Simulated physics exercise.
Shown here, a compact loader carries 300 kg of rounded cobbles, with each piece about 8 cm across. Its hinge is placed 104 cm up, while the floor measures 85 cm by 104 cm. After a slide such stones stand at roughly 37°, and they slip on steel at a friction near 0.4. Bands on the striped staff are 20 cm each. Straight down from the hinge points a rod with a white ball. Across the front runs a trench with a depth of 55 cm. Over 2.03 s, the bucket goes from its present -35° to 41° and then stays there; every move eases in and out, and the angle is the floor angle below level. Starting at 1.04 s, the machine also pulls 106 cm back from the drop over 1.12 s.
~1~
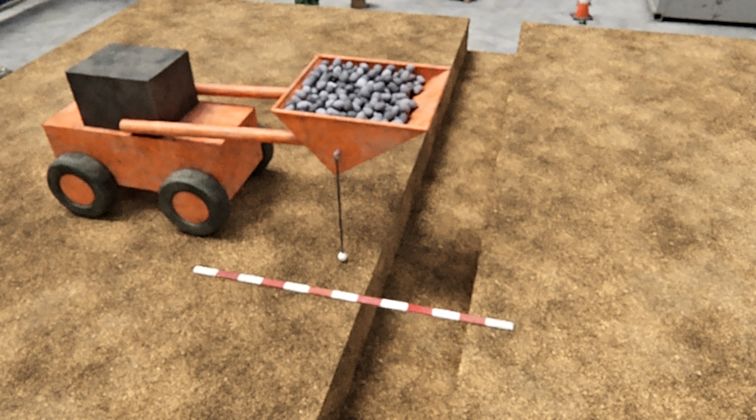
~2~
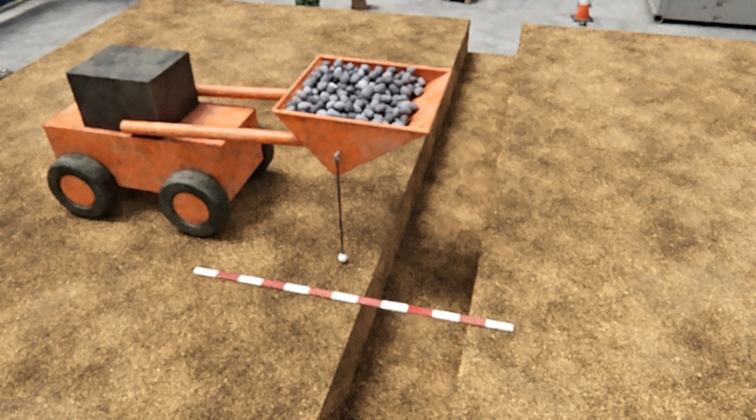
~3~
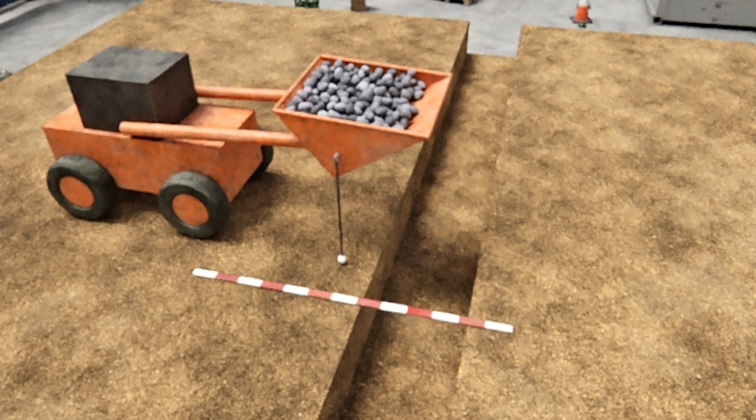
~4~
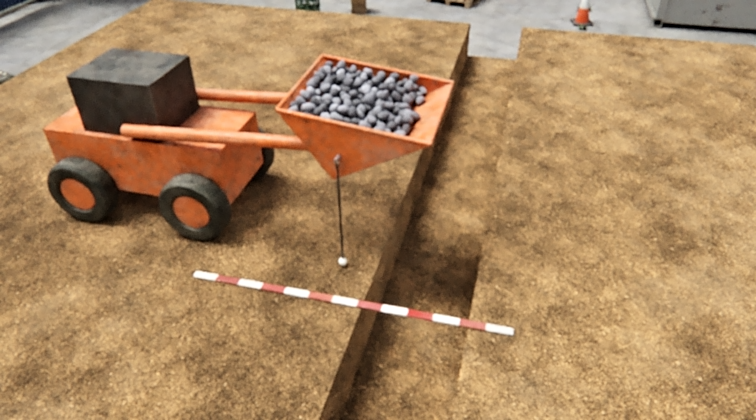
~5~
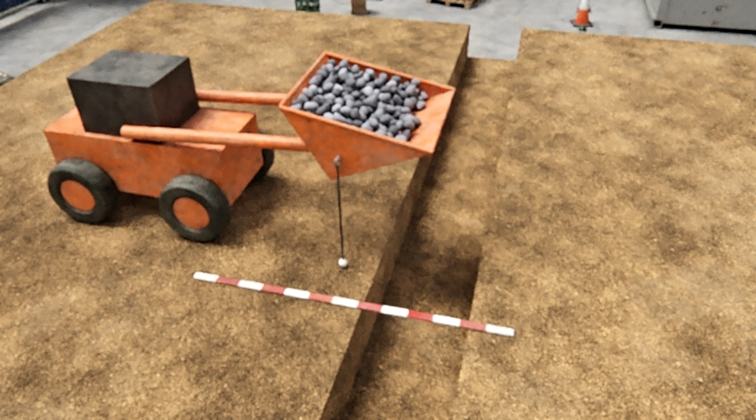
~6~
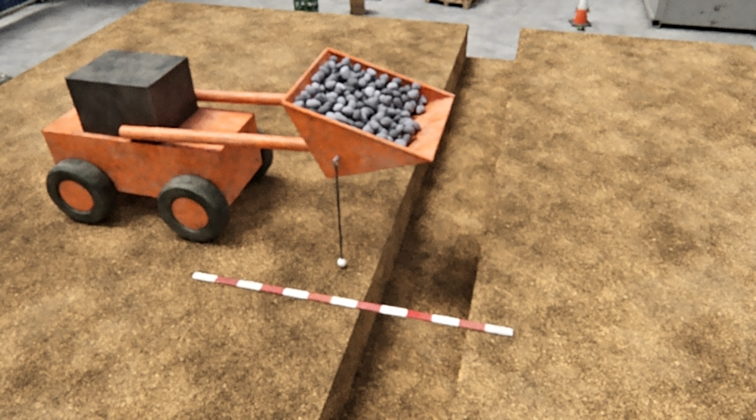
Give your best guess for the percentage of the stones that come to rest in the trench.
I would say about 40 per cent.
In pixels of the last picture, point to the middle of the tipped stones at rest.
Somewhere near pixel (375, 227).
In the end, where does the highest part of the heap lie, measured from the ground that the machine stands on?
Around 20 cm above it, I'd say.
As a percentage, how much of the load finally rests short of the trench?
Roughly 60 percent of it.
A little later the floor is at 29°; 63 % in the bucket, 11 % short of the trench, 26 % in the trench; the foremost stones are at (431, 209).
Then the floor is at 41°; 0 % in the bucket, 59 % short of the trench, 41 % in the trench; the foremost stones are at (471, 280).
Later still the floor is at 41°; 0 % in the bucket, 58 % short of the trench, 42 % in the trench; the foremost stones are at (474, 272).
In the end the floor is at 41°; 0 % in the bucket, 58 % short of the trench, 42 % in the trench; the foremost stones are at (474, 272).
